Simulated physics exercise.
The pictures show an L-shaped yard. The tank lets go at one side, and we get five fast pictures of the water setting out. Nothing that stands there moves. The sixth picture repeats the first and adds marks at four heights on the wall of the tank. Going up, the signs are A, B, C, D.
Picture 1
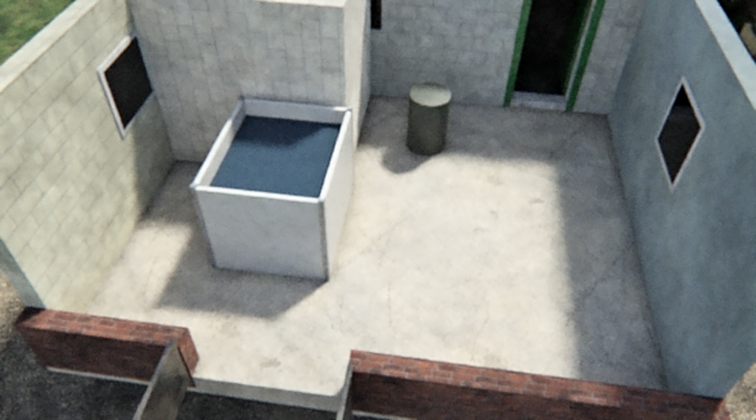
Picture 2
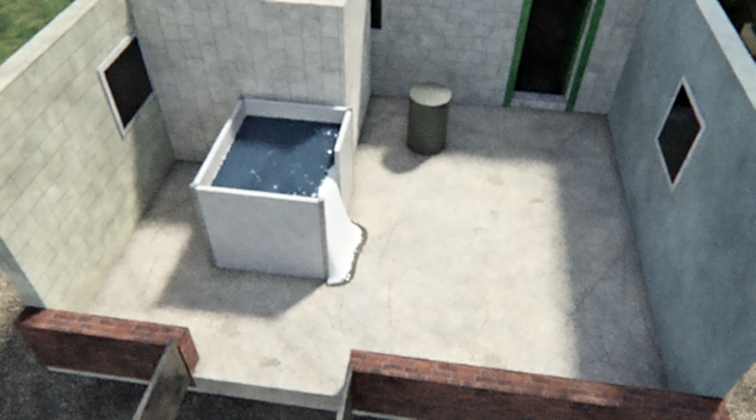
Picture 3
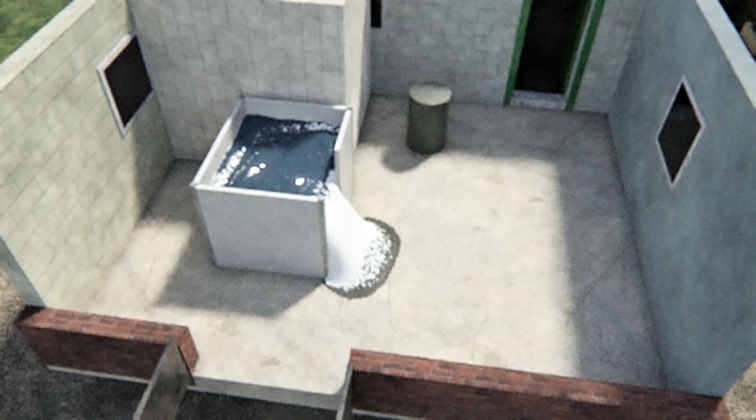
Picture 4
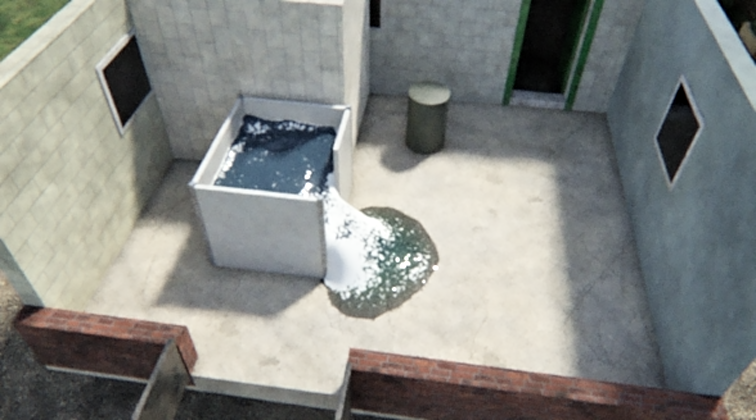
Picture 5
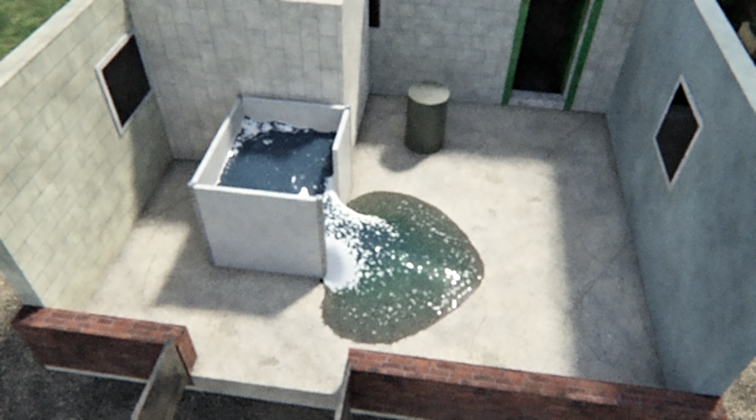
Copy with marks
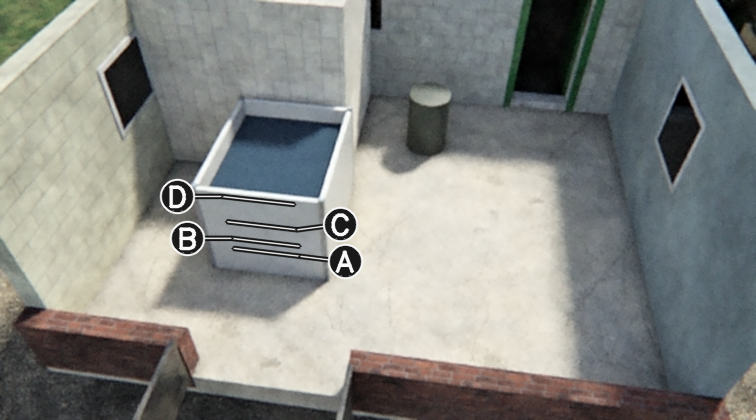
Water in a white, box-shaped tank churned and poured out through its right side, splashing white onto the pale floor of a walled yard and spreading into a wide, greenish, foam-flecked puddle.
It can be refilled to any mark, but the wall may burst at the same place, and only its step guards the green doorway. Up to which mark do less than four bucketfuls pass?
Choose C.
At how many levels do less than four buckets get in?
Three of them.
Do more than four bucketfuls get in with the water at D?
Yes, it does.
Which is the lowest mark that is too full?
D it is.
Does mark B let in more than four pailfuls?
No, that is safe.
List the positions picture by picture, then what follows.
In the first frame, water in the tank at rest, its middle at (280, 160); foot of the green doorway at (537, 108); open gate at (268, 335).
In the second frame, front seen at (331, 282), 1 % of the ground wet.
In the third frame, front seen at (392, 240), 3 % of the ground wet.
In the fourth frame, front seen at (430, 266), 7 % of the ground wet.
In the fifth frame, front seen at (478, 275), 13 % of the ground wet.
On the marked copy, A at (266, 252); B at (265, 242); C at (262, 225); D at (257, 200); from the bottom up A, B, C, D.
For mark A, nothing gets over.
For mark B, nothing gets over.
For mark C, a splash gets over, under a bucket.
For mark D, about 9 bucketfuls get in.
